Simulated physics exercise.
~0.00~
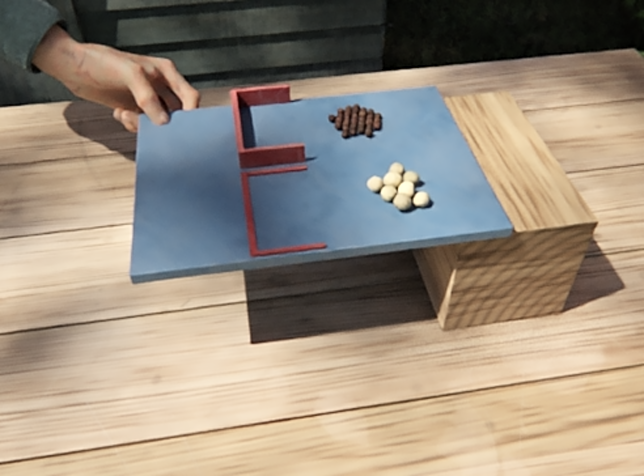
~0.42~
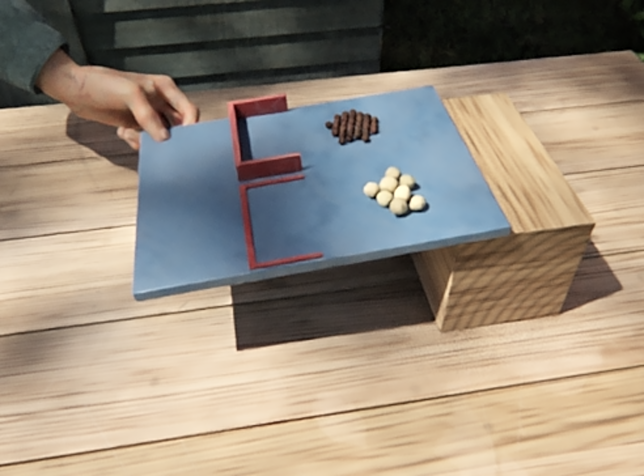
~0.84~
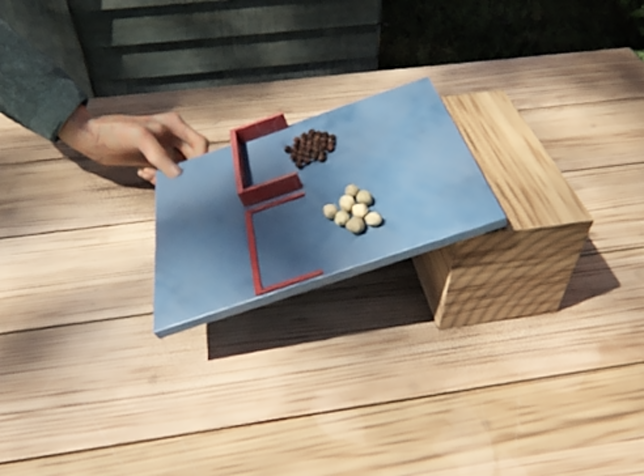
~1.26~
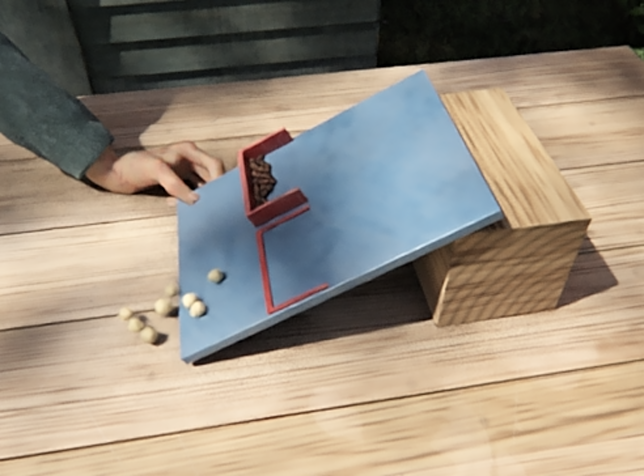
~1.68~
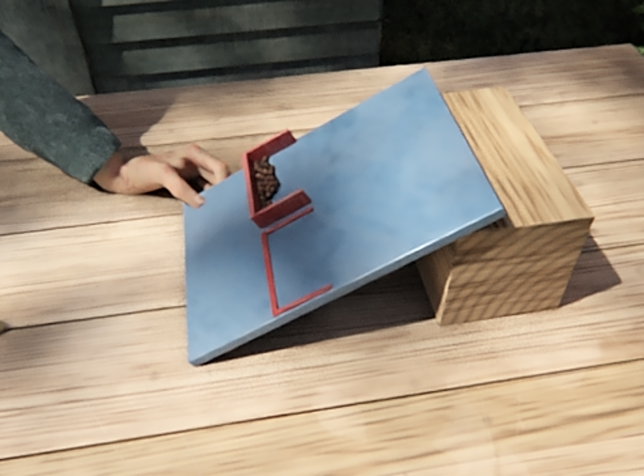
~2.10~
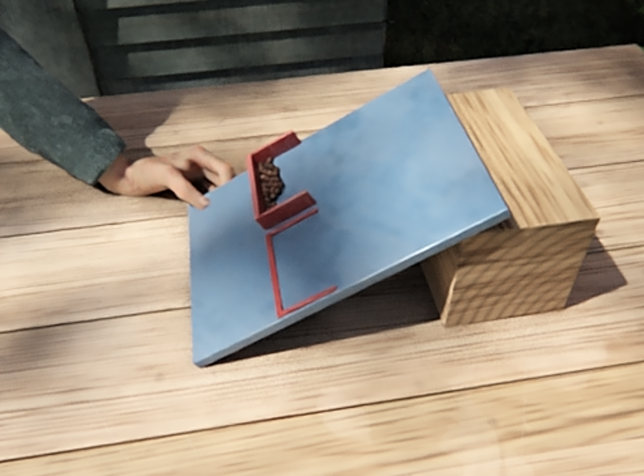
Blue board lowered by a hand into a ramp, pale balls rolling off past a low red strip, dark bits stopping behind another.
